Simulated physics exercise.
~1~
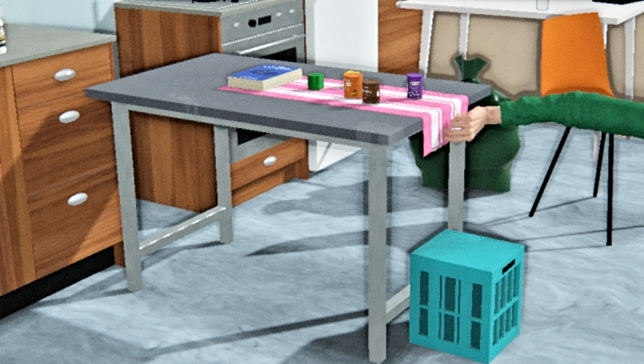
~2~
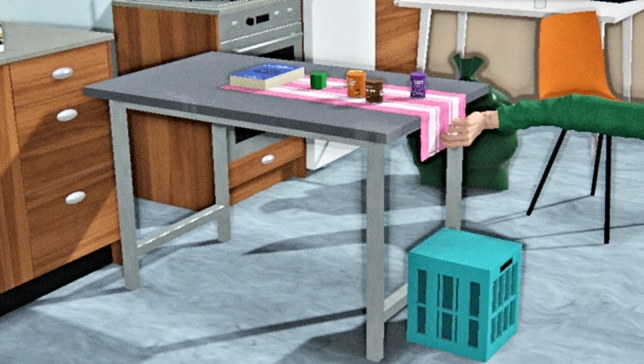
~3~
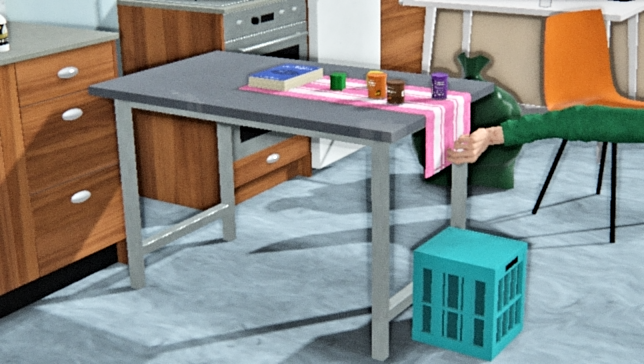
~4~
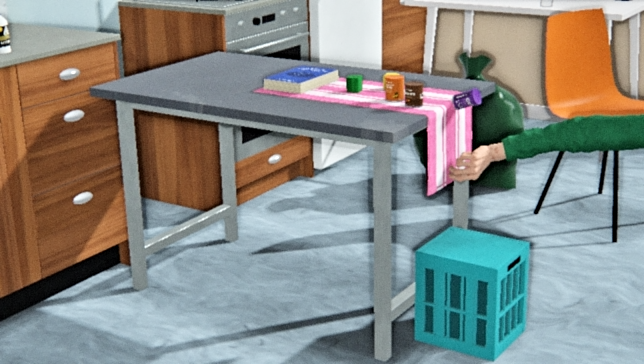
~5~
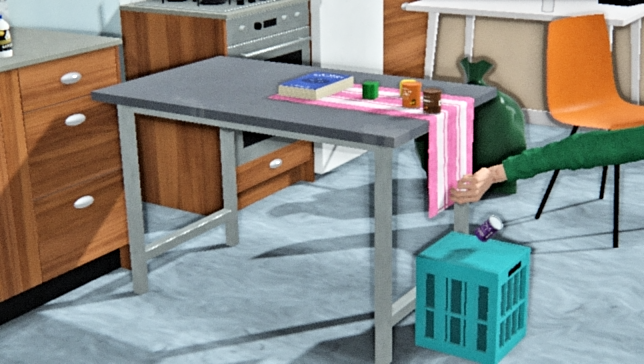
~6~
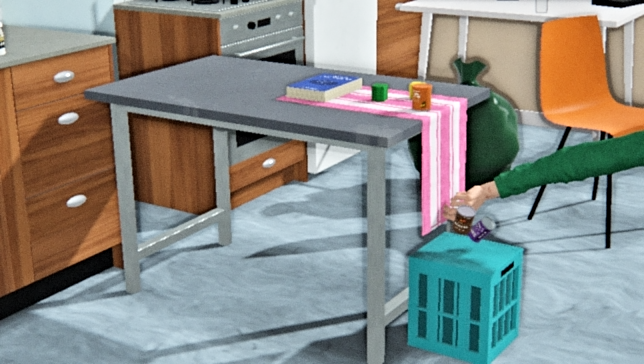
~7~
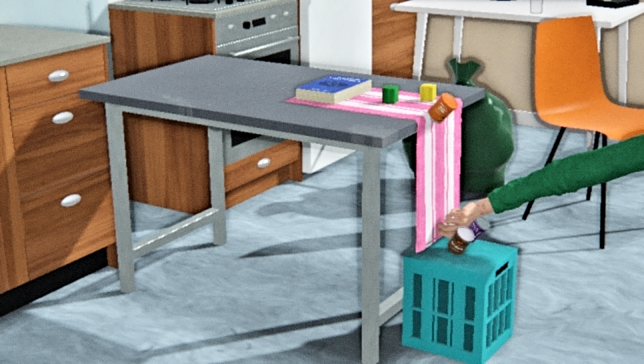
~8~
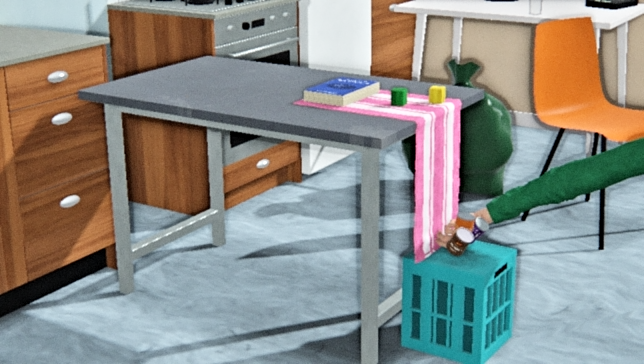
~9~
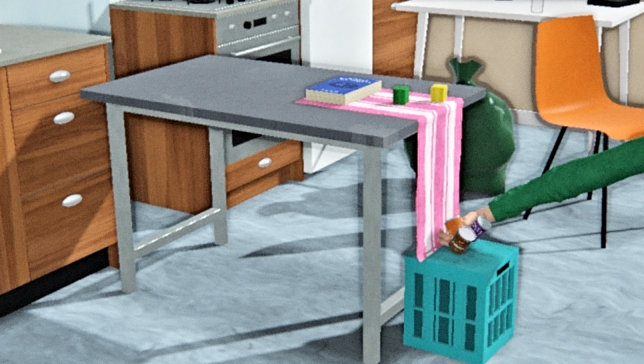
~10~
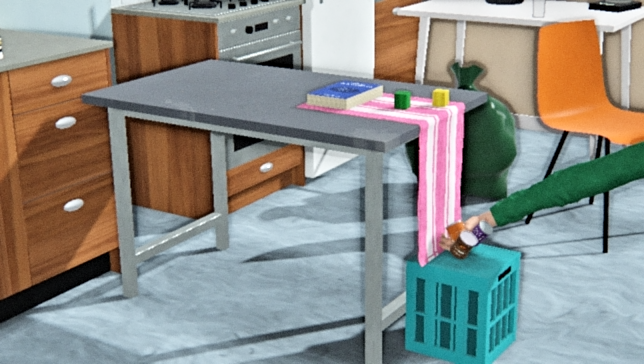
A grey table stands in a kitchen, seen from slightly above by a gently swaying camera, with a turquoise crate under its right end. A blue book, a green cube and orange, brown and purple cans sit on a pink striped cloth. A green-sleeved hand draws the cloth down over the edge, carrying everything rightward. The purple can tips off first, then the brown one, and then the orange can, uncovering a yellow cube. The hem stops at the crate, the three cans lie tumbled by the hand, and the book and both cubes remain on the table.
